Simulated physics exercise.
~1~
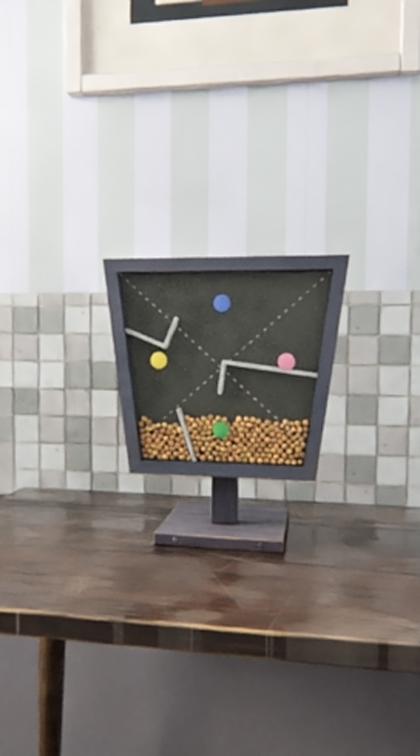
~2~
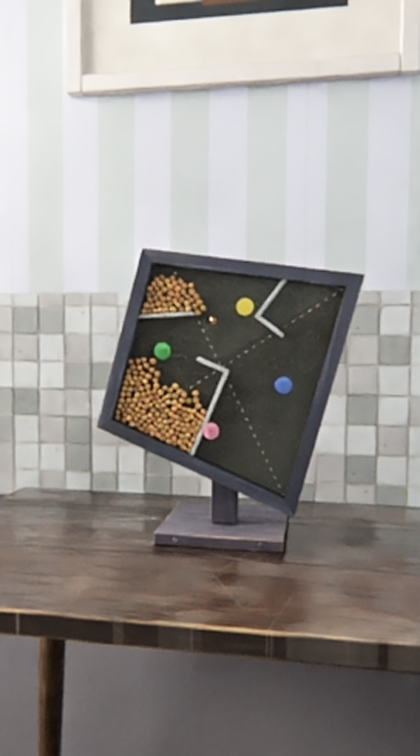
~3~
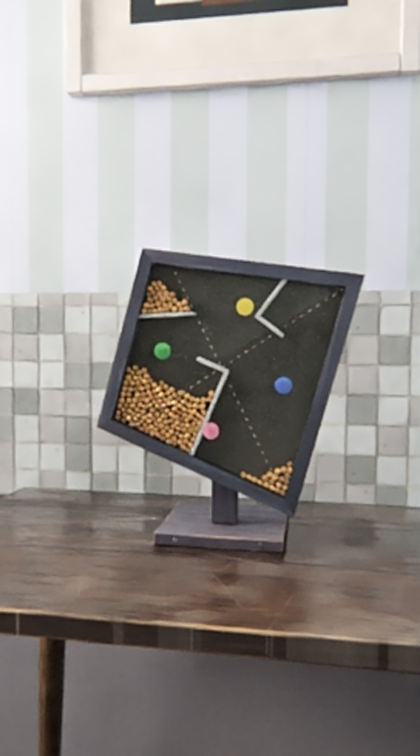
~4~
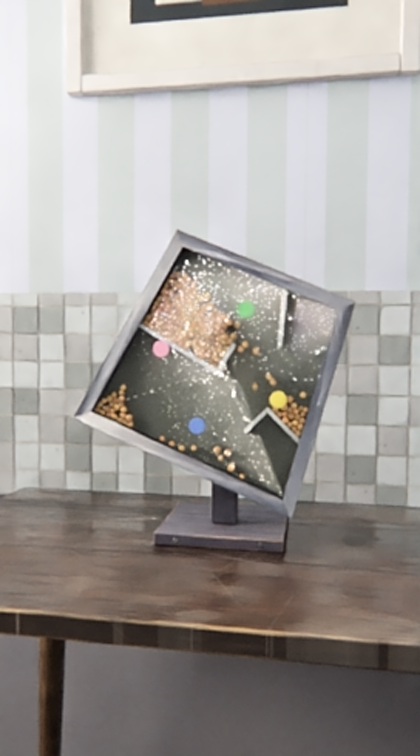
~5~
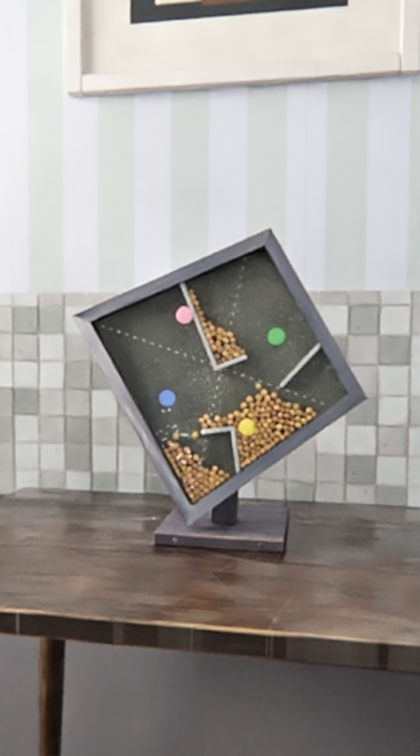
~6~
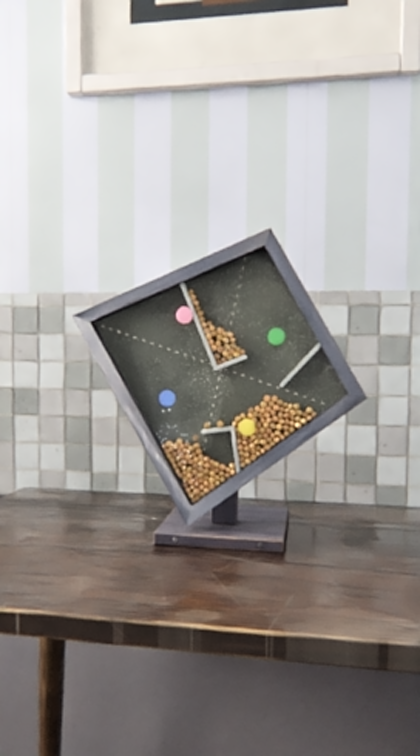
A square, dark-framed case on a stand holds small wooden beads along its bottom, seen from the front on a brown table before a tiled and striped wall. Dashed lines divide its face, with a blue dot at the top, pink right, green bottom and yellow left, among pale angled strips. It turns clockwise just past a quarter turn and stops, the beads heaping at left while some settle in the lower right corner. It then swings further clockwise, scattering them. It stops again, and the beads settle mostly around the low yellow dot, with some lower left and some caught above.
